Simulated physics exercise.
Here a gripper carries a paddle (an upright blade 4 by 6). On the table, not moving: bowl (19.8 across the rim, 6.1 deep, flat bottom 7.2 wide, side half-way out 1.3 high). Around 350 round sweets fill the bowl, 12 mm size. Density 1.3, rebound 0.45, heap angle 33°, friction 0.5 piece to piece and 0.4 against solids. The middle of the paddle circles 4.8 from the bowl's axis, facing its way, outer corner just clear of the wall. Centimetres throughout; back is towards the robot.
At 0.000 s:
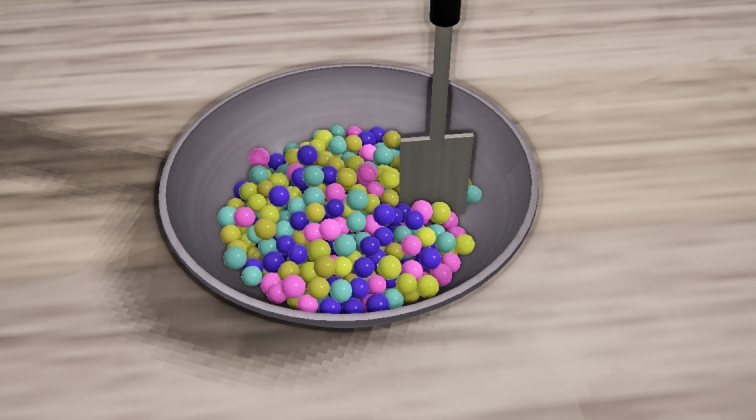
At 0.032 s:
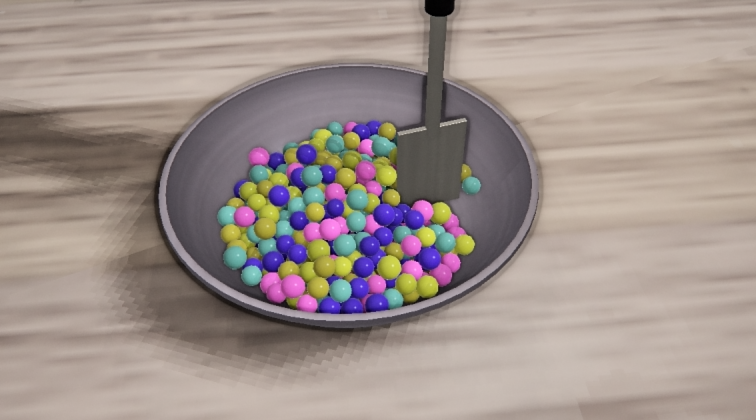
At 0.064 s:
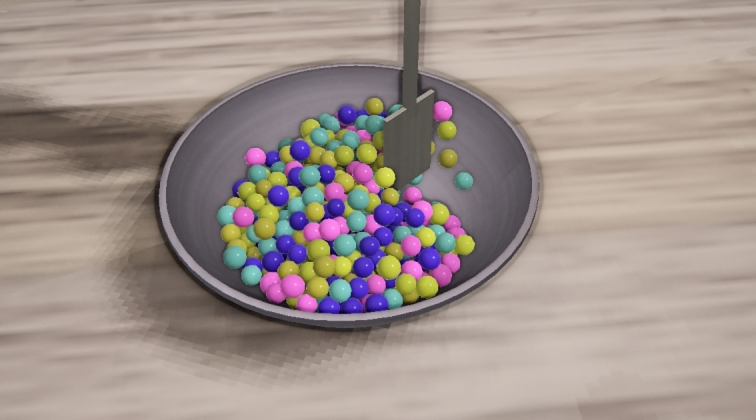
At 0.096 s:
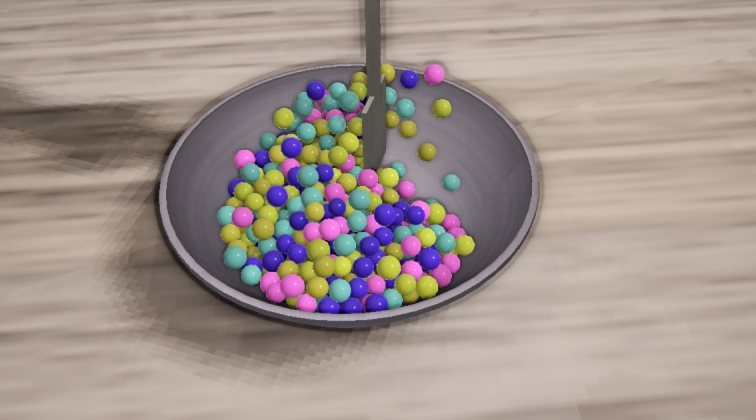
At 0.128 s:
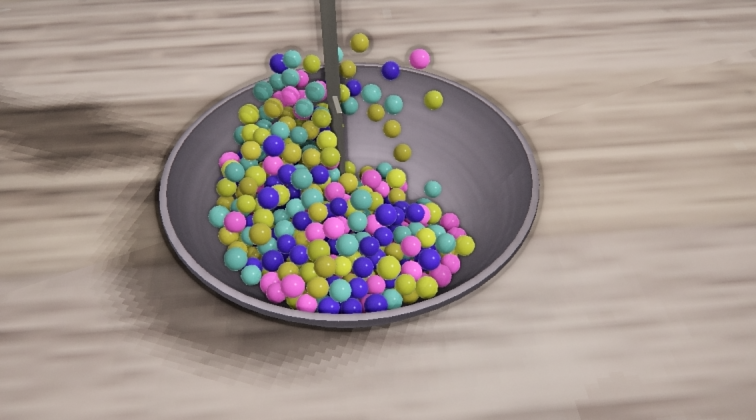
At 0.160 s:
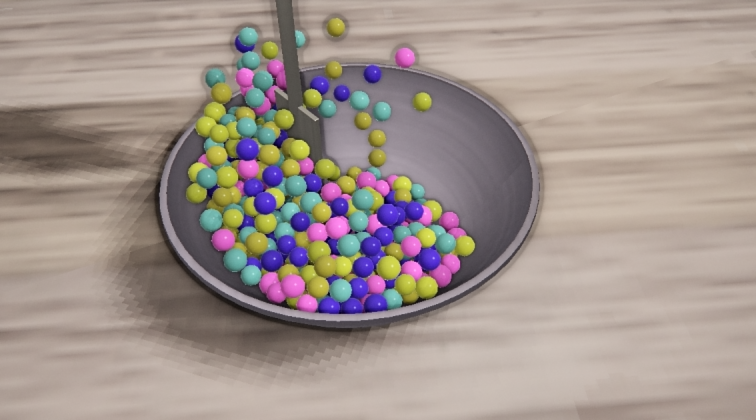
The clip opens on a grey bowl of small pink, blue, yellow and teal balls, with a flat metal paddle upright among them on the right. The paddle turns and sweeps leftward around the back of the bowl, pushing balls into a rising heap, and several lift above the rim.
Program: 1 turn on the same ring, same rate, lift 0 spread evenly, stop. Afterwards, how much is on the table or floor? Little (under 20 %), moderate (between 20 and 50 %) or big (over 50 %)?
Answer: Moderate; between 20 and 50 % of the round sweets finish on the table or floor.
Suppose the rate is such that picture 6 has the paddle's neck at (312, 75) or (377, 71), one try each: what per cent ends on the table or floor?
Some 30 and 10 per cent.
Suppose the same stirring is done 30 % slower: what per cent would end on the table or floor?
It would be near 20 per cent.
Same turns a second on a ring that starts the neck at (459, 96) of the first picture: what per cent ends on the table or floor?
Some 25 per cent.
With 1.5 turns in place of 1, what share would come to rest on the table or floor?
In that case some 40 per cent.
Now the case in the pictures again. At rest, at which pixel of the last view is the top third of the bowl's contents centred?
At about (408, 159).
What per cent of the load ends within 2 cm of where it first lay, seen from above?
About 10 per cent.
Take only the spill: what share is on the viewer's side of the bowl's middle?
About 70 per cent.
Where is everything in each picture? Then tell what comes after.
Paddle neck at (438, 115), 0° round; upper third of the load around (346, 198), from x 230 to 470, top at y 135; 348 in the bowl, in the first picture.
Paddle neck at (434, 104), 12° round; upper third of the load around (346, 192), from x 230 to 470, top at y 130, in the second picture.
Paddle neck at (410, 83), 40° round; upper third of the load around (345, 177), from x 230 to 465, top at y 105, in the third picture.
Paddle neck at (374, 71), 68° round; upper third of the load around (337, 160), from x 230 to 465, top at y 75, in the fourth picture.
Paddle neck at (332, 70), 97° round; upper third of the load around (302, 153), from x 220 to 465, top at y 45; 347 in the bowl, 1 in flight or on the tool, in the fifth picture.
Paddle neck at (293, 81), 126° round; upper third of the load around (265, 150), from x 195 to 465, top at y 30; 342 in the bowl, 6 in flight or on the tool, in the sixth picture.
By 0.26 s, 212° round, highest piece 10 above the table; 313 in the bowl, 4 on the table or floor, 31 in flight or on the tool.
By 0.35 s, 299° round, highest piece 11 above the table; 270 in the bowl, 33 on the table or floor, 45 in flight or on the tool.
By 0.60 s, 0° round, highest piece 6 above the table; 236 in the bowl, 109 on the table or floor, 3 in flight or on the tool.
By 1.30 s, 0° round, highest piece 6 above the table; 236 in the bowl, 112 on the table or floor.
Final count, 236 in the bowl, 112 on the table or floor. That is 32 % on the table or floor.
